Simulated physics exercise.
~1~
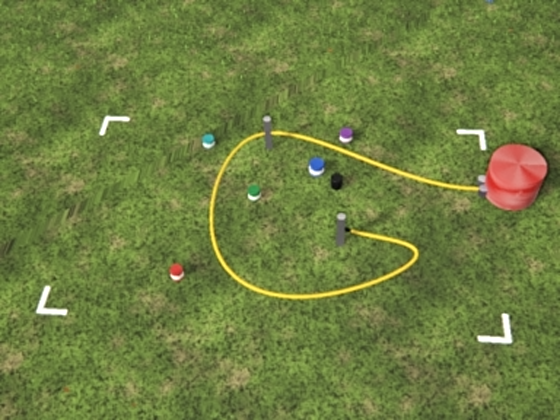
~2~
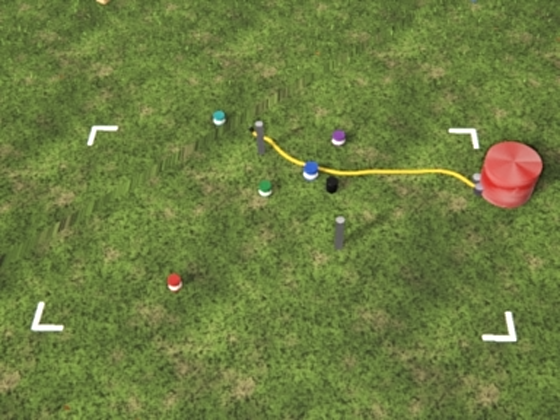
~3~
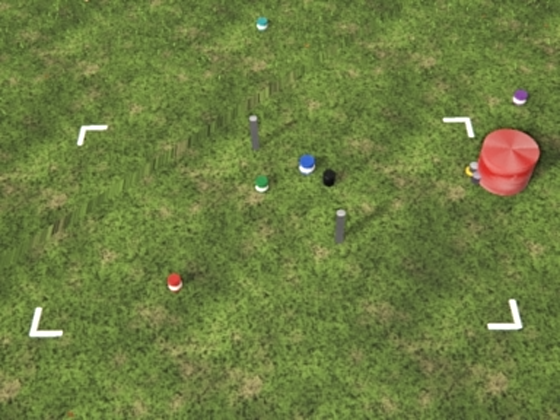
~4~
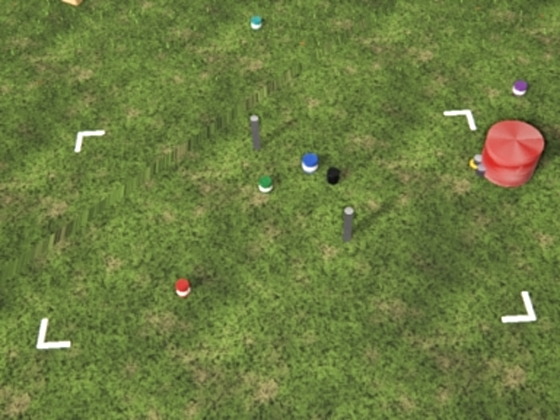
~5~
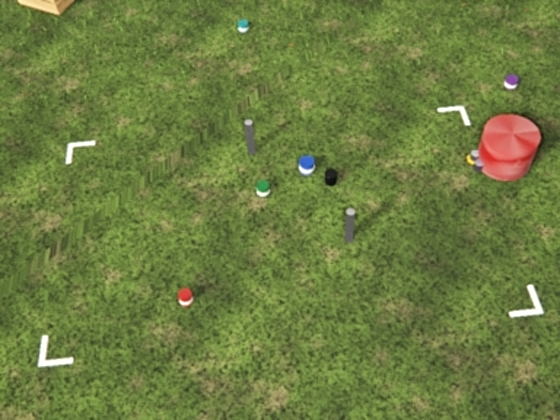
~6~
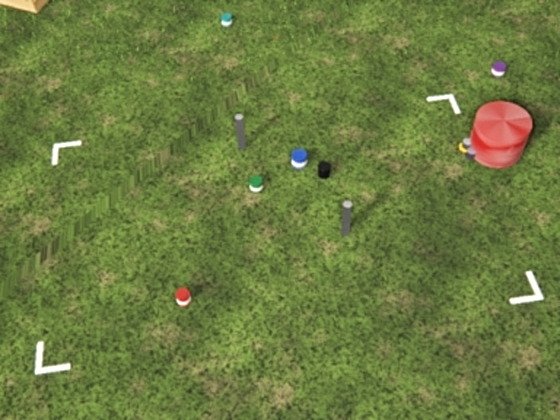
A yellow lead runs from a red reel on the right, curving around two grey posts in the grass and looping back to the lower post, with six small coloured containers scattered nearby. It draws in toward the reel, leaving the lower post and nudging the green container slightly right and up. Then the rest is pulled in, and the teal container ends up farther up the grass while the purple one lands beyond the reel. The view drifts gently around the scene. At the end, the lead is almost entirely gone, and the blue, black and red containers remain in place.
